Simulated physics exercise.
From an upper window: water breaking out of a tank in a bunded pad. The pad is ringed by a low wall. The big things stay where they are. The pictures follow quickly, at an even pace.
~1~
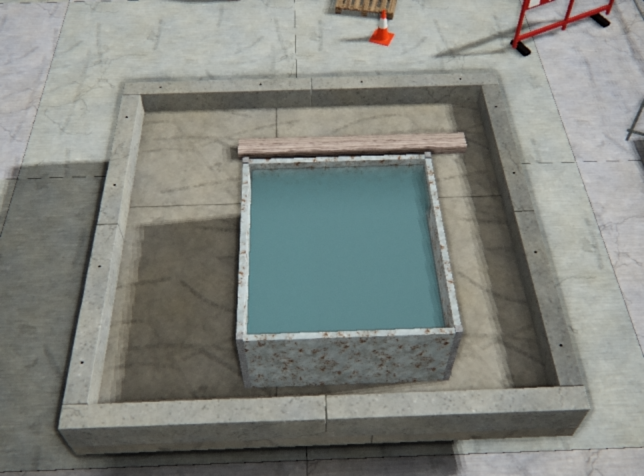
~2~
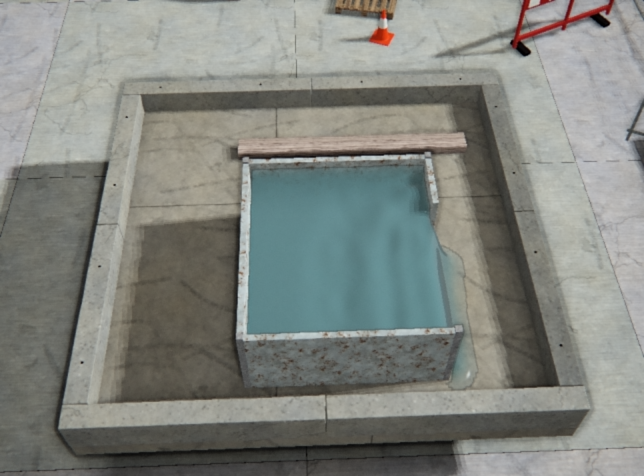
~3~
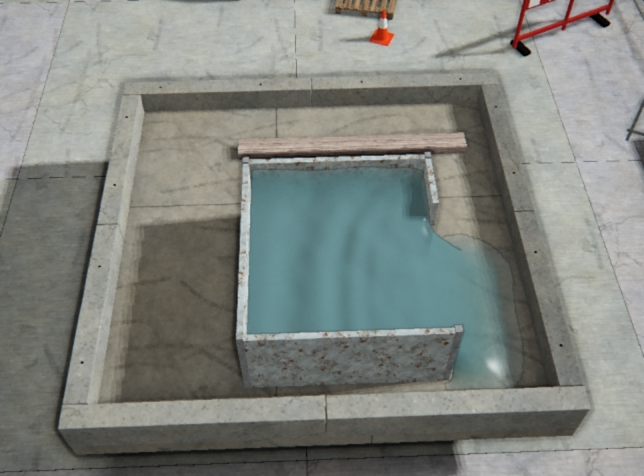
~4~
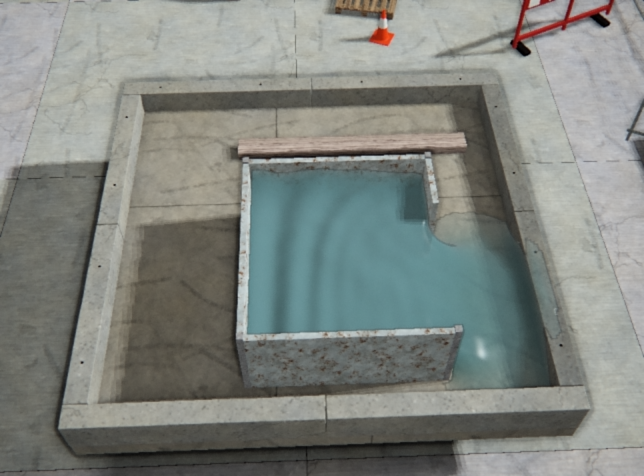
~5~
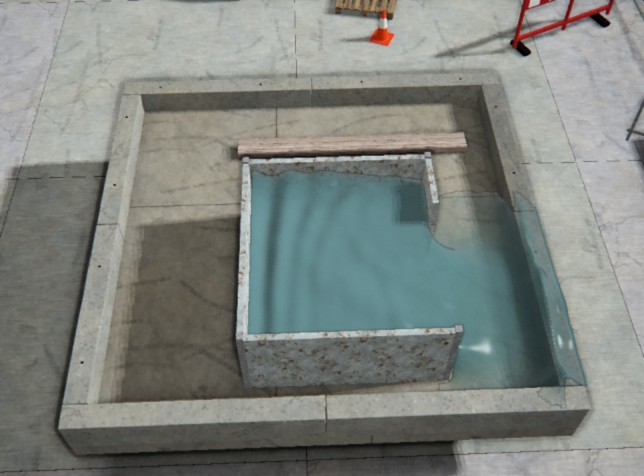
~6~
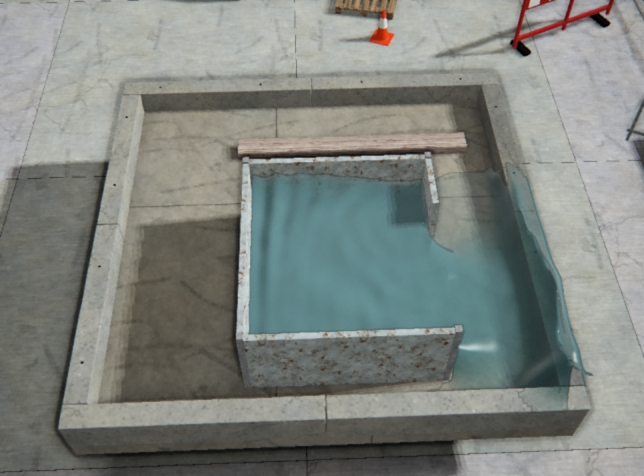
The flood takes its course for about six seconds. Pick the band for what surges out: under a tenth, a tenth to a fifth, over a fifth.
Over the wall goes more than a fifth.
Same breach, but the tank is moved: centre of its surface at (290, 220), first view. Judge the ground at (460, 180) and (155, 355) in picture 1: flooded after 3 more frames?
As listed: Flooded, dry.
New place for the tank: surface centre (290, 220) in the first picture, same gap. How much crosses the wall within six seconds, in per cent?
I make it 18 per cent.
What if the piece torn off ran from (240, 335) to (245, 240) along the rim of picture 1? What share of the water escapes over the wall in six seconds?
Some 16 per cent.
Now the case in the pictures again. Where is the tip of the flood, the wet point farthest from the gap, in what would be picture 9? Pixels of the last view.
Near (477, 107).
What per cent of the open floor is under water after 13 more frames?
I make it 65 per cent.
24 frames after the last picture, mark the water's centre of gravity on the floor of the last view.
I would point to (358, 251).
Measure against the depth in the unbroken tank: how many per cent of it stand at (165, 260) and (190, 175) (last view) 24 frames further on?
About 6 and 4 per cent.
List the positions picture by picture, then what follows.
The first picture shows still water in the tank at (343, 243).
In the second picture, water pours out at (436, 294) and has run to (454, 385).
In the third picture, the front is at (479, 246), out from the gap at (435, 298).
In the fourth picture, the front is at (507, 229), out from the gap at (435, 300).
In the fifth picture, water pours out at (435, 300) and has run to (499, 197).
In the sixth picture, water pours out at (435, 300) and has run to (493, 171).
A moment on, water covers 25 % of the floor; the low wall has let 6 % over.
Next, water covers 30 % of the floor; the low wall has let 12 % over.
Then, water covers 55 % of the floor; the low wall has let 25 % over.
Later, water covers 75 % of the floor; the low wall has let 27 % over.
In the end, water covers 80 % of the floor; the low wall has let 27 % over.
